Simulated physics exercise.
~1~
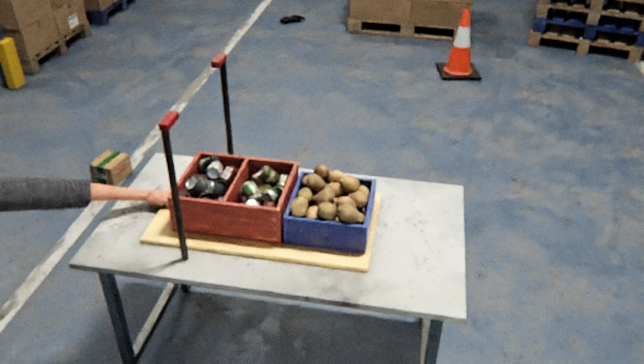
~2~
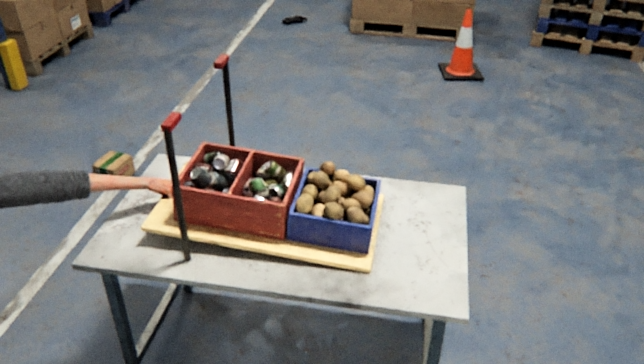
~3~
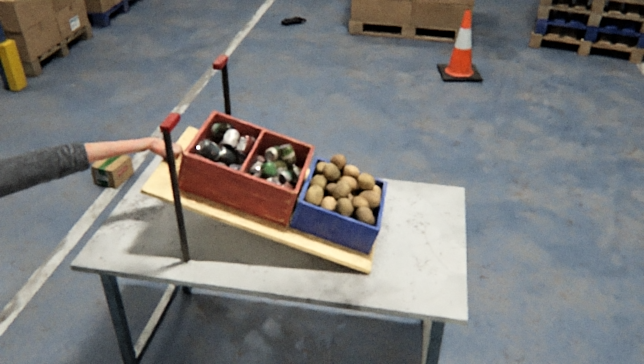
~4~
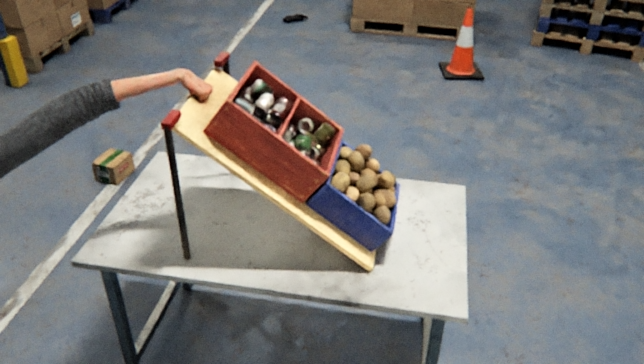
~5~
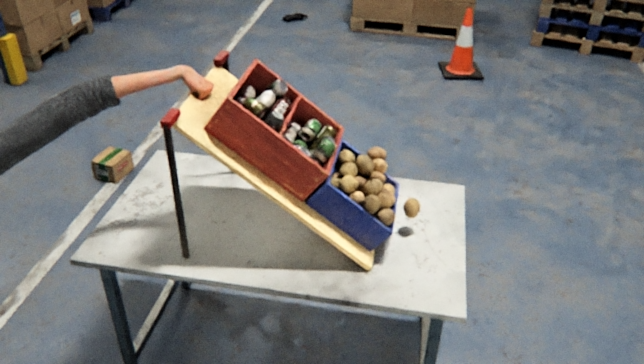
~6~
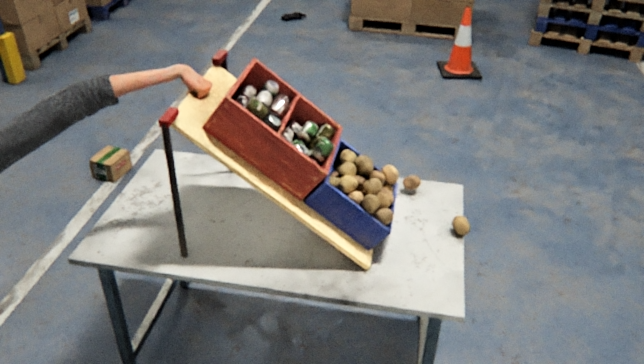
A hand jerked up the left end of a wooden board on a table, tilting a red basket of small cans and a blue basket of brown, potato-like pieces; the cans stayed in, but a few brown pieces tumbled out to the right.
